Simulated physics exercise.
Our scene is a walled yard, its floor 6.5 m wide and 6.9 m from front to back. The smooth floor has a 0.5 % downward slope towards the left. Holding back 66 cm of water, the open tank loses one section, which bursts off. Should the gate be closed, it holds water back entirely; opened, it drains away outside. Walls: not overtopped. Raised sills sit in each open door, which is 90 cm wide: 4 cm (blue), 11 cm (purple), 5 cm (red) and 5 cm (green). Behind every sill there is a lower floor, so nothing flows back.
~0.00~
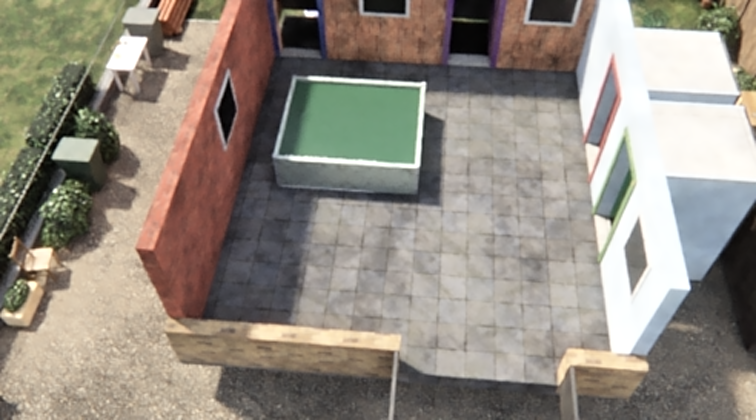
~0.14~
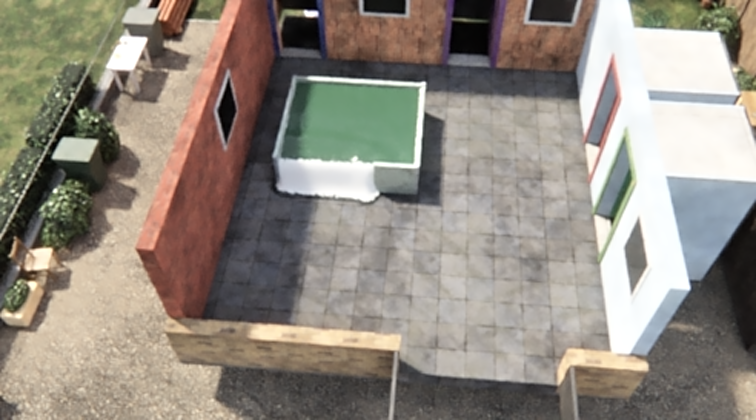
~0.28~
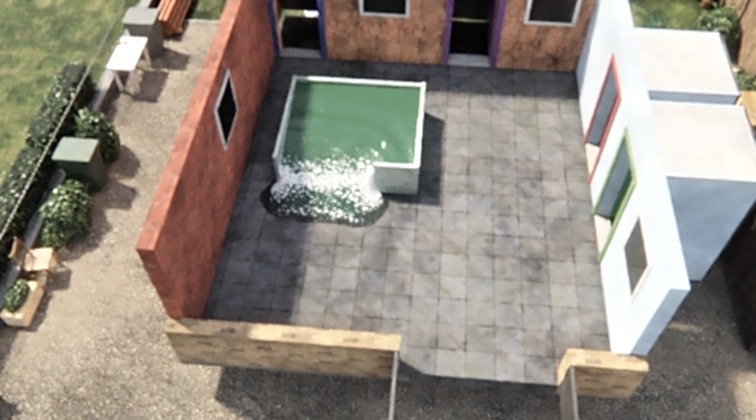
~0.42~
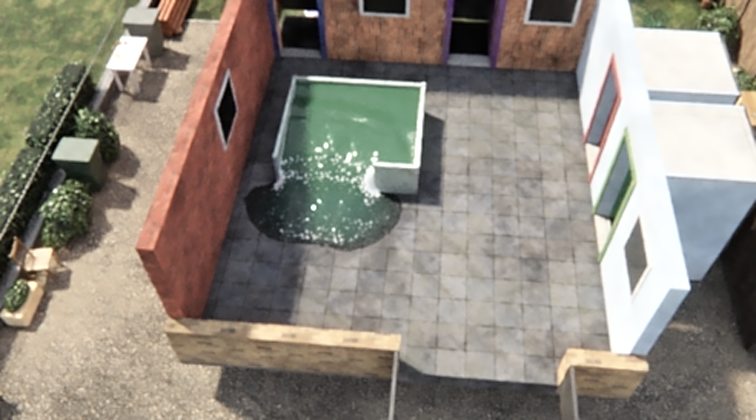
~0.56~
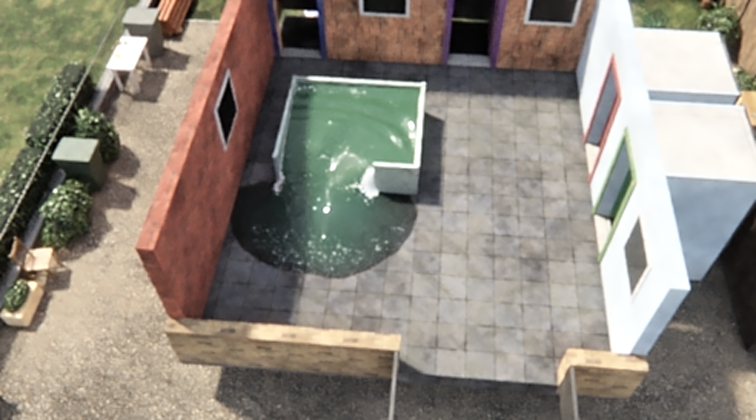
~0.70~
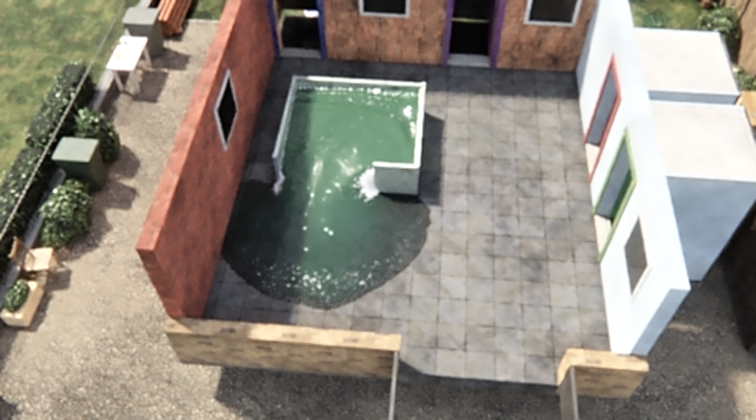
The clip opens on a walled yard with a grey tiled floor and an open tank of green water standing still. Part of the tank's near side bursts off, and white, foaming water pours through the gap. A dark green pool then spreads across the tiles towards the low front wall, reaching the red wall on the left.
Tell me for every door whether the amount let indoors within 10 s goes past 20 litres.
At the blue door the total will be higher than the limit, at the purple door the total will be lower than the limit, at the red door the total will be lower than the limit, at the green door the total will be higher than the limit.
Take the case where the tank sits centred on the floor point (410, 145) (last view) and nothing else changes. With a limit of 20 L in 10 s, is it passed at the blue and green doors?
Blue: Too much; green: Within limit.
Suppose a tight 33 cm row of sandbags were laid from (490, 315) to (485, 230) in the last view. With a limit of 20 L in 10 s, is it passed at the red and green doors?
Red within the limit, green within the limit.
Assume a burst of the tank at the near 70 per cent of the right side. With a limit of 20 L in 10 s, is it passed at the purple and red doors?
Purple: Within the limit; red: Exceeding the limit.
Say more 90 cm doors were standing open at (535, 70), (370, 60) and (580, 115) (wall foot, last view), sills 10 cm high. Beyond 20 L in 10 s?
In that order: Short of it, short of it, short of it.
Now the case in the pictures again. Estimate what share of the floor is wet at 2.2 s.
Some 30 per cent of the floor is wet.
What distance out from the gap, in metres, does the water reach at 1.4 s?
I'd say close to 3.6 m.
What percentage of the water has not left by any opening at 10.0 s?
Still there: Roughly 78 %.
After 1.4 s water covers 30 % of the floor and is deepest (37 cm) near (276, 348); blue door not reached, purple door not reached, red door not reached, green door not reached.
After 2.2 s water covers 30 % of the floor and is deepest (51 cm) near (197, 341); blue door not reached, purple door not reached, red door not reached, green door not reached.
After 3.5 s water covers 40 % of the floor and is deepest (28 cm) near (208, 301); blue door not reached, purple door not reached, red door not reached, green door not reached.
After 6.0 s water covers 70 % of the floor and is deepest (17 cm) near (605, 363); blue door not reached, purple door not reached, red door 6 cm at the sill, 0 L in, green door 12 cm at the sill, 28 L in.
After 10.0 s water covers 95 % of the floor and is deepest (10 cm) near (546, 95); blue door 8 cm at the sill, 80 L in, purple door 7 cm at the sill, 0 L in, red door 5 cm at the sill, 5 L in, green door 7 cm at the sill, 80 L in.
